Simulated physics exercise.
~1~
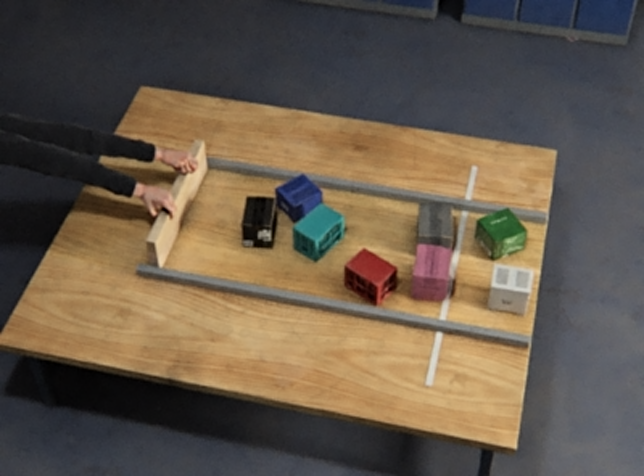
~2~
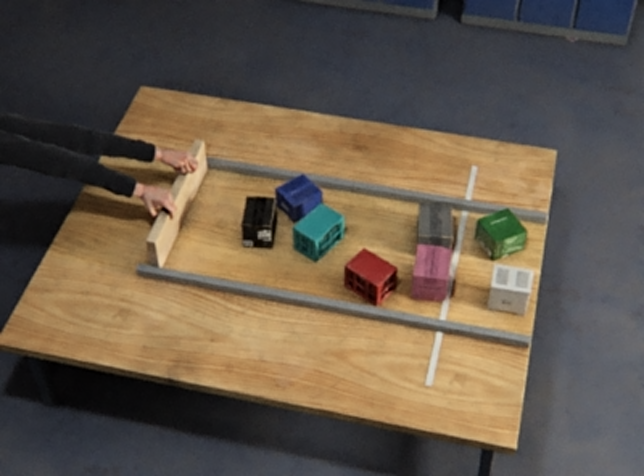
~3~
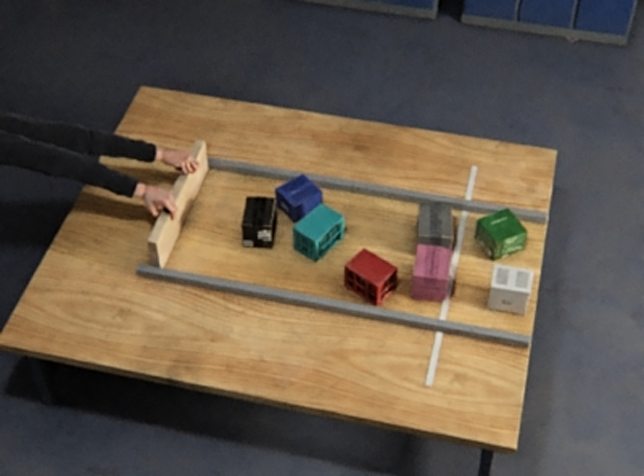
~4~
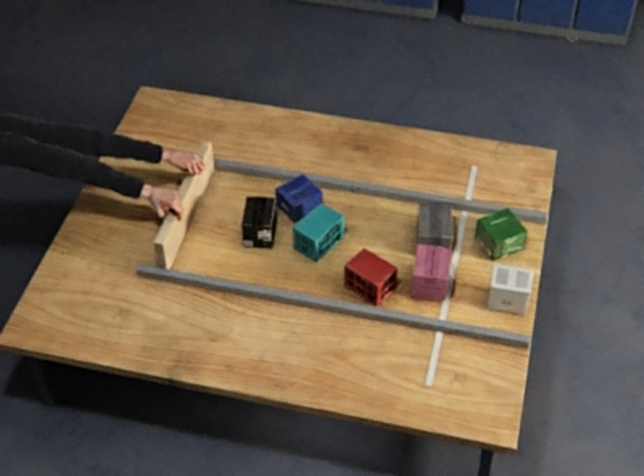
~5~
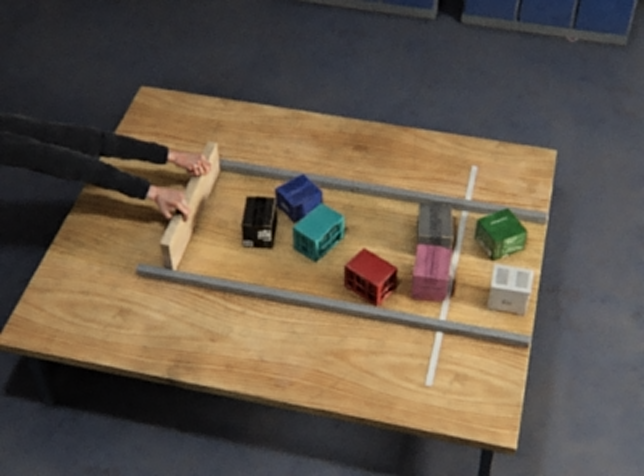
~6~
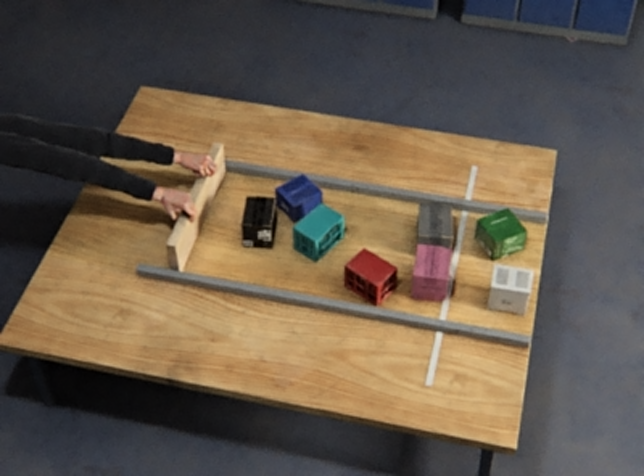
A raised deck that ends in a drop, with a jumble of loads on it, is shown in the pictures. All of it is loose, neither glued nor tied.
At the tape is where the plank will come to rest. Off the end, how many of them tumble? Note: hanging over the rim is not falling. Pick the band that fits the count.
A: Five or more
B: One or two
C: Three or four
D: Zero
Option B: One or two.
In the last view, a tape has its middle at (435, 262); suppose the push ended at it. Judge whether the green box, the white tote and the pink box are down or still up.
First, the green box takes the fall; next, the white tote takes the fall; last, the pink box is safe.
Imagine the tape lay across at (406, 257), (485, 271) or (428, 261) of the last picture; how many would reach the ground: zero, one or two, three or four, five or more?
Taking the places in the order asked: Not one, then three or four, then either one or two.
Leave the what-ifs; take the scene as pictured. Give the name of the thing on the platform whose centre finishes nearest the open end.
That one's the pink box.
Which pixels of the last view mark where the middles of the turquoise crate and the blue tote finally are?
The turquoise crate finishes at (501, 262); the blue tote finishes at (479, 220).
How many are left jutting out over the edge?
The number is 2.
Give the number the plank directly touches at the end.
My count gives 3.
Soon after, none off yet; white tote at rest near (510, 290); green box at rest near (501, 234); pink box at rest near (432, 274).
In the end, the number that fall off is one or two; gone, green box and white tote.
